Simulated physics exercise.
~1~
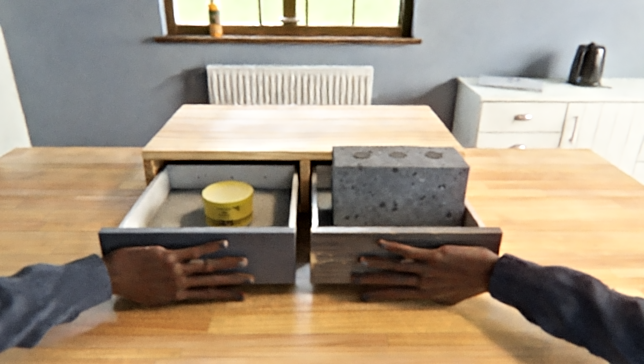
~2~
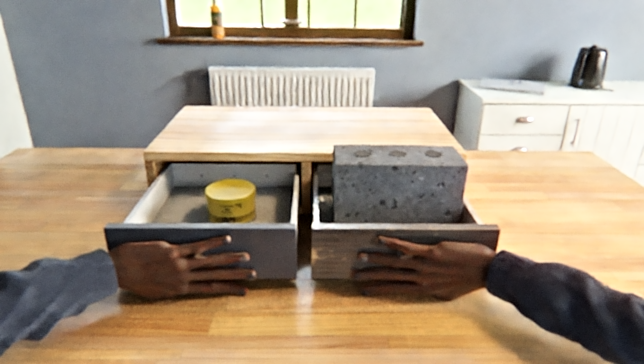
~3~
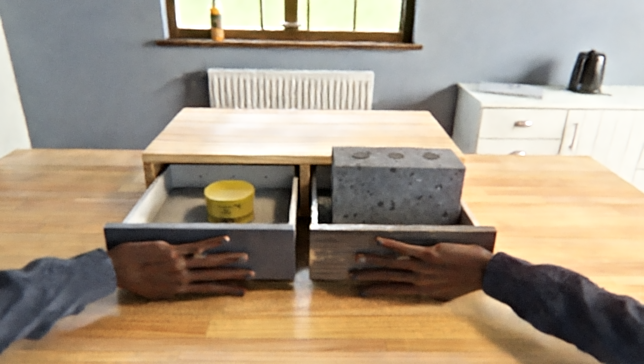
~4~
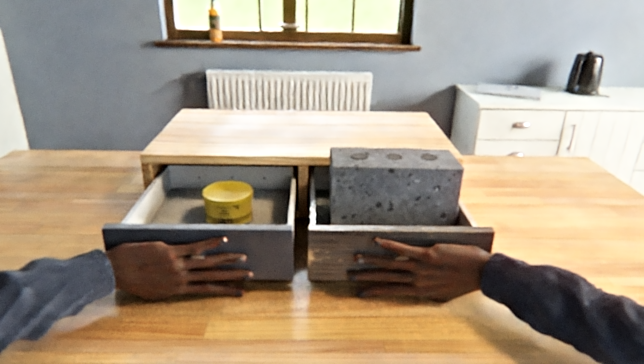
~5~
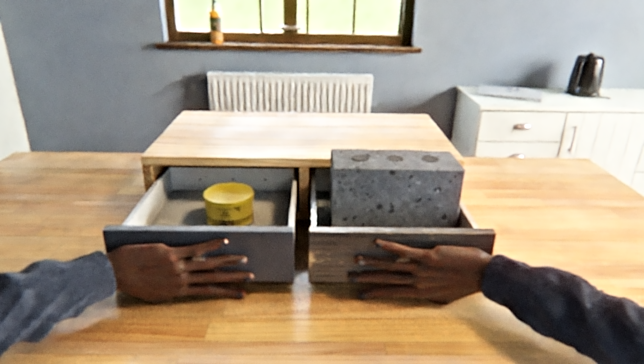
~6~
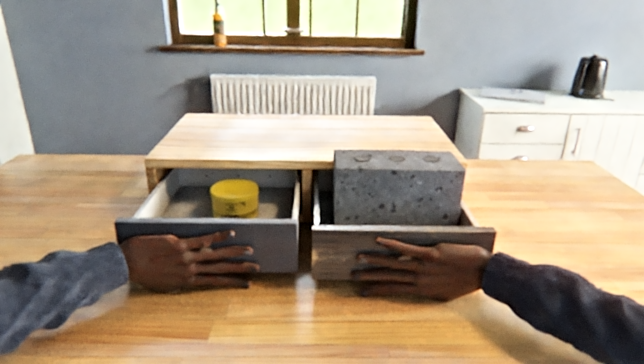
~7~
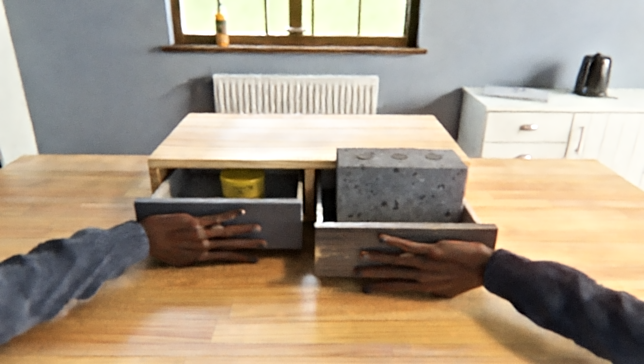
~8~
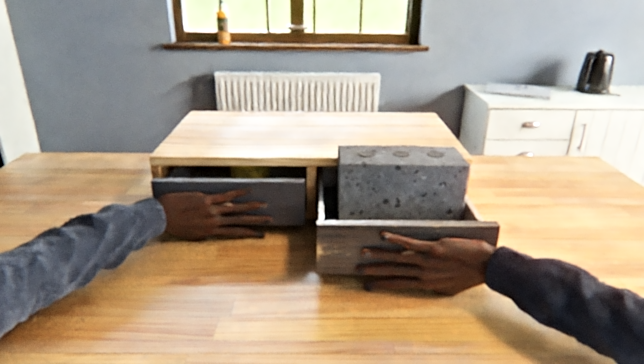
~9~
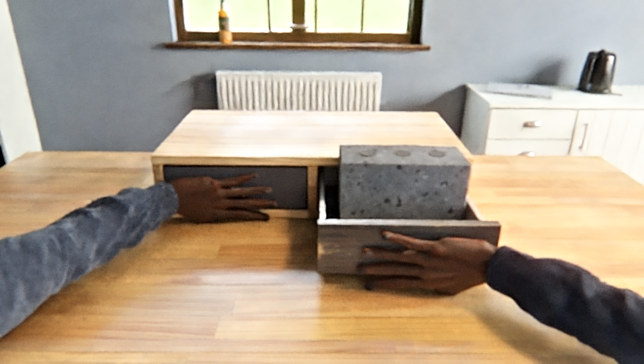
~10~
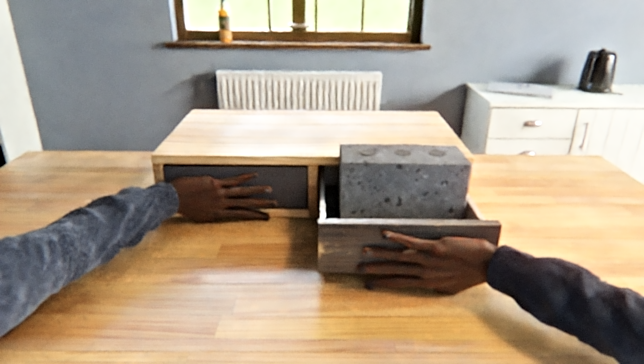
A large grey brick stands in the open right drawer of a small wooden chest on a wooden table, rising above the drawer's sides, while a yellow tin sits in the open left drawer. The view is from behind two outstretched arms in dark sleeves, facing a grey wall with a radiator beneath a window. Both hands rest against the drawer fronts, at first barely moving. Then the left hand pushes its drawer inward, carrying the tin out of sight under the top. The left drawer ends fully shut, while the right stays open with the brick upright.
